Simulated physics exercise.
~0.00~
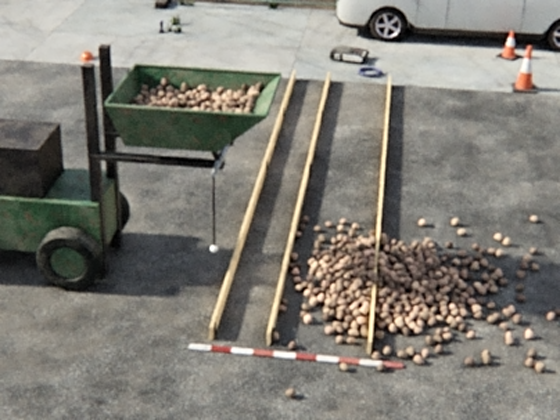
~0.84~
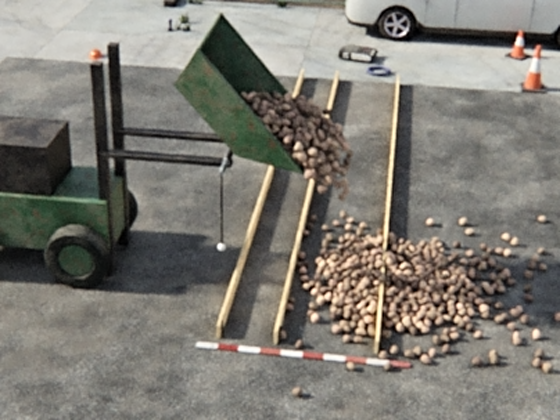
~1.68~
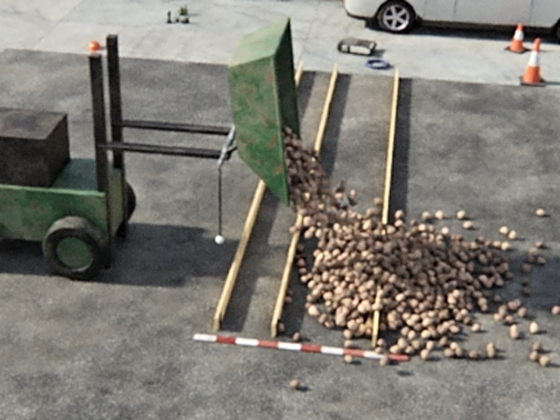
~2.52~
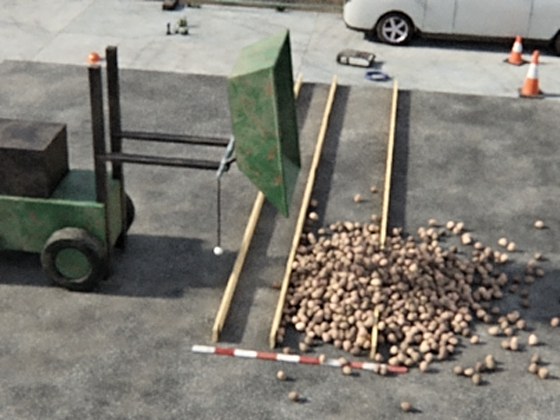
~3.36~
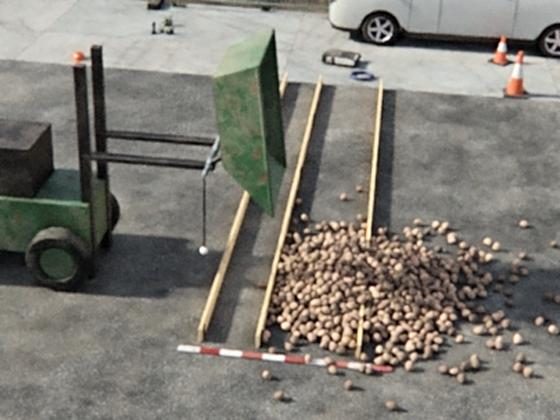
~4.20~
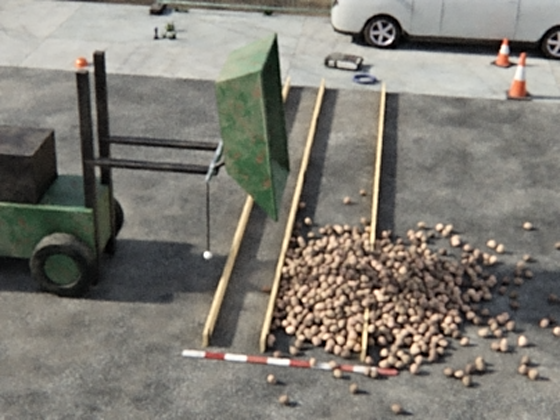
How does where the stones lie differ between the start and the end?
At the start the stones are split between the raised skip and a pile on the ground to its right. At the end they all lie on the ground, mostly in one larger pile, so their middle is lower and further right.
